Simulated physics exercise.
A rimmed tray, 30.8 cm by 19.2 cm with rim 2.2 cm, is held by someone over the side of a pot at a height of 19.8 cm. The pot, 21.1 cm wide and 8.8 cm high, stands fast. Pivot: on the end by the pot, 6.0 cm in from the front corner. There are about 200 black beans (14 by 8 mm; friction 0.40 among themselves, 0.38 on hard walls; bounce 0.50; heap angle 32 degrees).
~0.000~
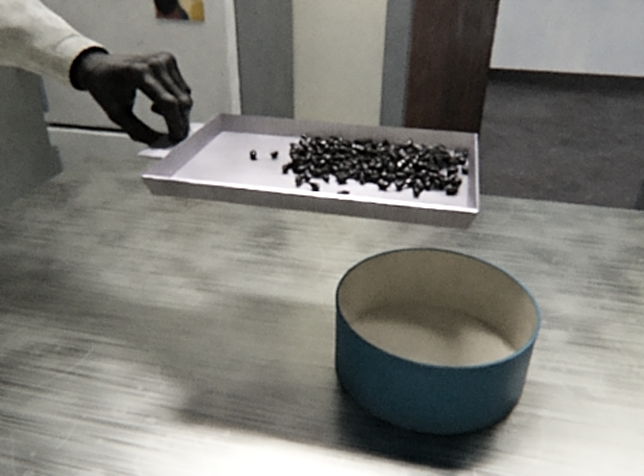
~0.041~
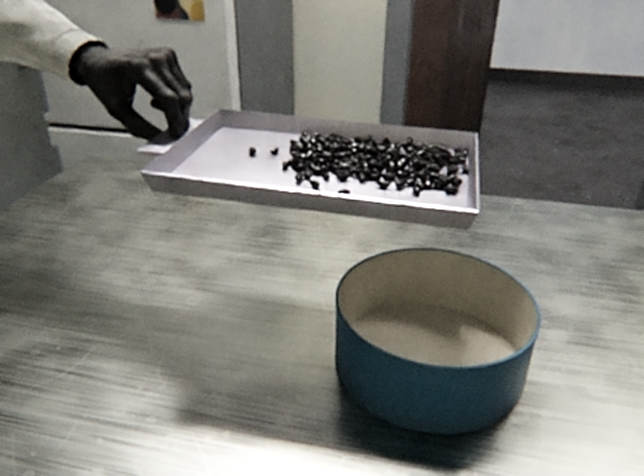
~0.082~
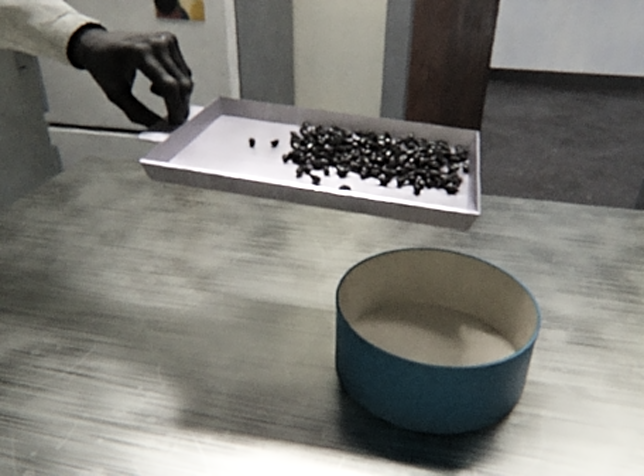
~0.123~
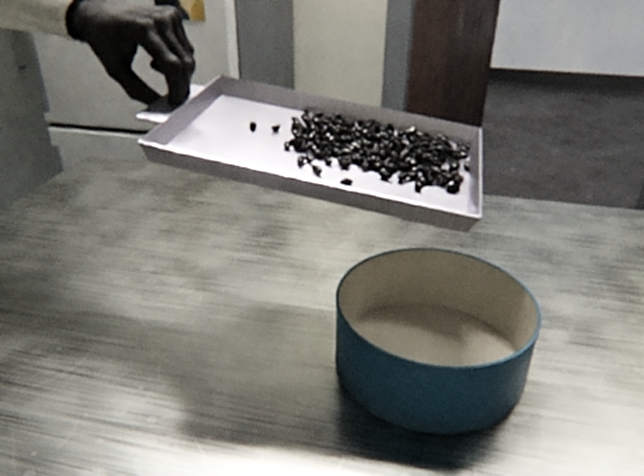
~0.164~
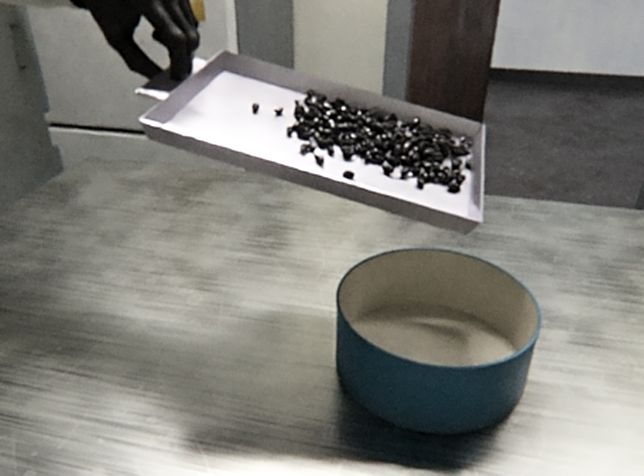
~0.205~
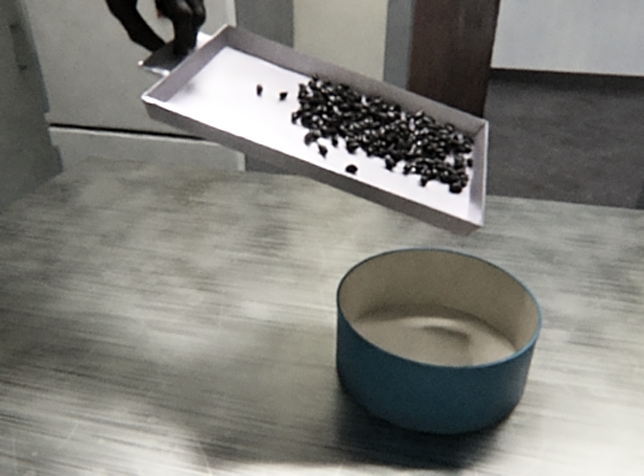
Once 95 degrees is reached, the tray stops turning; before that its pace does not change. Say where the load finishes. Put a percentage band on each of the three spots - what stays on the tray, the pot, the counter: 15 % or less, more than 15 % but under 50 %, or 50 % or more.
Tray: Up to 15 %; pot: 50 % or more; counter: In between.
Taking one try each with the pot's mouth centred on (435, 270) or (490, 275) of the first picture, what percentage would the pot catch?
First try around 15 %, second around 45 %.
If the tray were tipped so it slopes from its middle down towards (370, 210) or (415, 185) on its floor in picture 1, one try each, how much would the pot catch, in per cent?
The share comes to roughly 80 in a hundred, then roughly 40 in a hundred.
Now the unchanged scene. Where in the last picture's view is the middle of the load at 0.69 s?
The load's centre is near (498, 234) at that time.
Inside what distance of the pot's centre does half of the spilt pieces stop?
Distance: Roughly 30 cm.
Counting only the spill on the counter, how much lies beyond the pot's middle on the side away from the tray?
Estimate: Roughly 100 per cent of the pieces.
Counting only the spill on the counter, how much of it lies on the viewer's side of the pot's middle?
Some 90 per cent.
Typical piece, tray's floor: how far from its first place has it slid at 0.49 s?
6 cm.
After 0.49 s, tilt 56 degrees; the tray holds 100 %, the pot 0 %.
After 0.69 s, tilt 83 degrees; the tray holds 55 %, the pot 5 %.
After 1.00 s, tilt 95 degrees; the tray holds 0 %, the pot 70 %.
By 2.3 s all is still; tray 0 %, pot 75 %, counter 25 %.
